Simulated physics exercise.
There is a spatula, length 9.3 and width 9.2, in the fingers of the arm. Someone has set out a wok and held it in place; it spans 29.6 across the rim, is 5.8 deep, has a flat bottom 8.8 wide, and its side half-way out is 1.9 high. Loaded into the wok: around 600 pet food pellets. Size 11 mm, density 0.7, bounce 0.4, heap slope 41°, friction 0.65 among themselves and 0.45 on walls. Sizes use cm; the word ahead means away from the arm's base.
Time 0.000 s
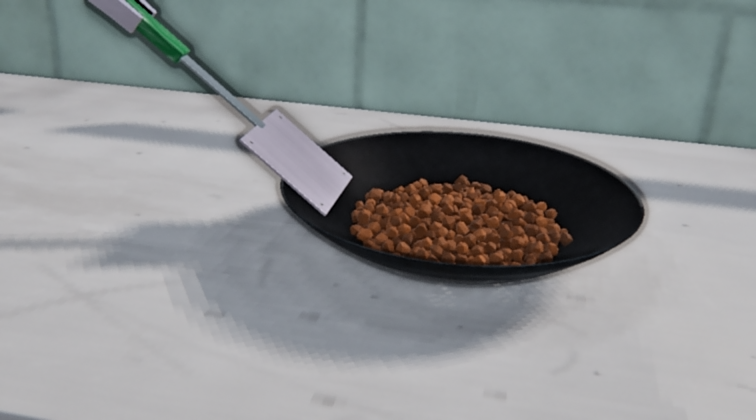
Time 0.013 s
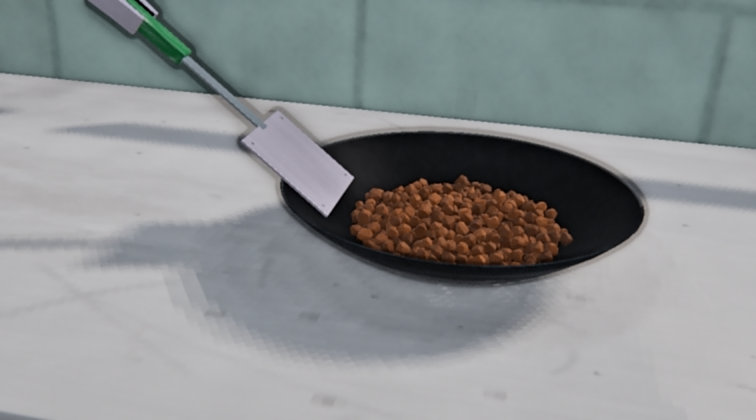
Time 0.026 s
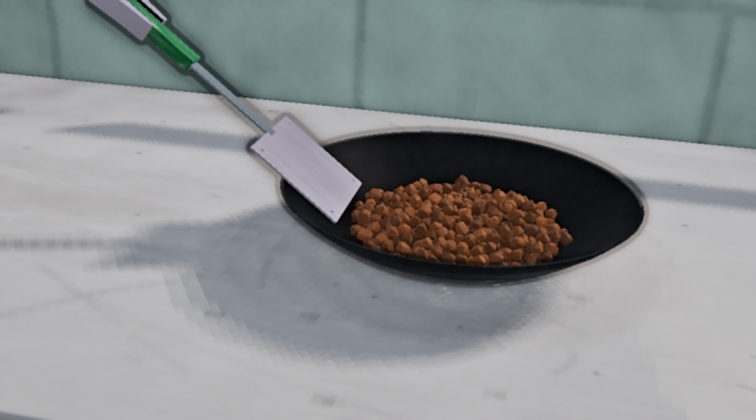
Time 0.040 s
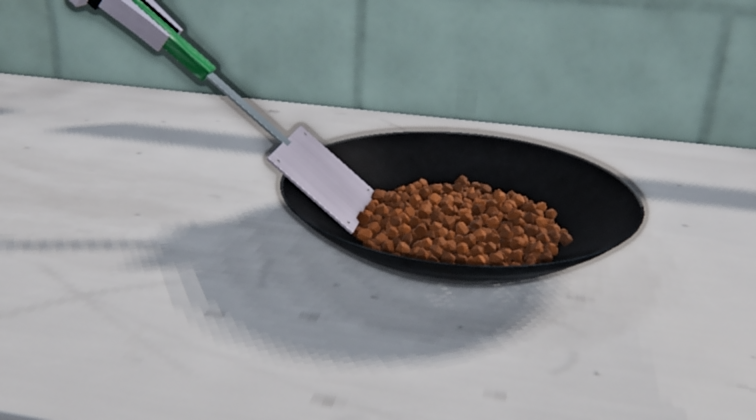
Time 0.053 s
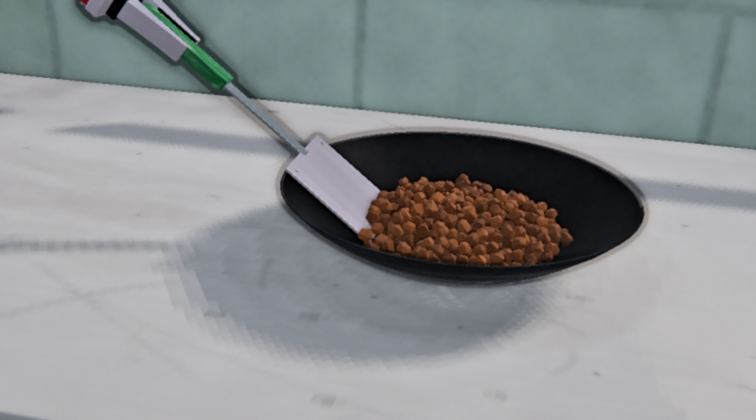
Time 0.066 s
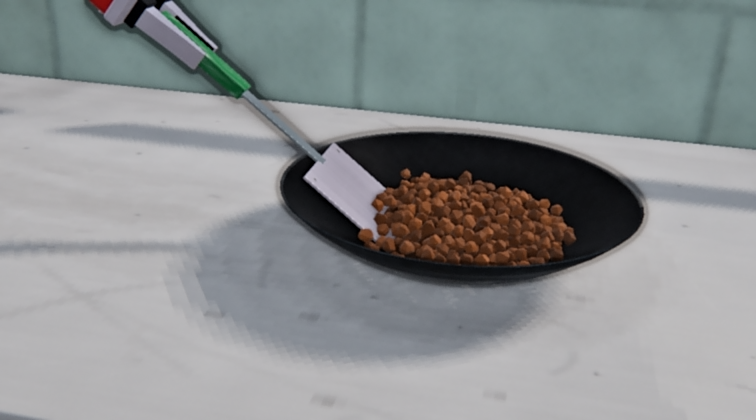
On a pale marble-like counter, a spatula with a green-and-white handle slid down and to the right into a black wok, its blade nudging the left side of a heap of small brown pellets.
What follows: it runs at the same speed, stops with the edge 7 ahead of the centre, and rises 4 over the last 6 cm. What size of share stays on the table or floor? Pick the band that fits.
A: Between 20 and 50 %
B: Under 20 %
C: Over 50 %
A, between 20 and 50 %.
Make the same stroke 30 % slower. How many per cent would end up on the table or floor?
Estimated result: Some 20 %.
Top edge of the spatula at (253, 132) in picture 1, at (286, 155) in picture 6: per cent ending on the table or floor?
Roughly 5 percent ends up there.
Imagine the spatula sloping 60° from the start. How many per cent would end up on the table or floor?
My guess is close to 40 per cent.
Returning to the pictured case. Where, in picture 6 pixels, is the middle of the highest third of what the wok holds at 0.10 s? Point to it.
Roughly pixel (487, 210).
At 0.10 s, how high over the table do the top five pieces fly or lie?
They are around 6 cm up.
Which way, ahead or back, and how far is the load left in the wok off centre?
What stays is shifted forward by around 5.5 cm.
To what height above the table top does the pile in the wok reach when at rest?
Near 7.0 centimetres high.
By 0.10 s, sloping 38°, highest piece 6 above the table; 602 in the wok.
By 0.13 s, sloping 38°, highest piece 7 above the table; 602 in the wok.
By 0.35 s, sloping 38°, highest piece 13 above the table; 416 in the wok, 56 on the table or floor, 130 on the blade or in flight.
By 1.40 s, sloping 38°, highest piece 7 above the table; 416 in the wok, 186 on the table or floor.
Final count, 416 in the wok, 186 on the table or floor. That is 31 % on the table or floor.
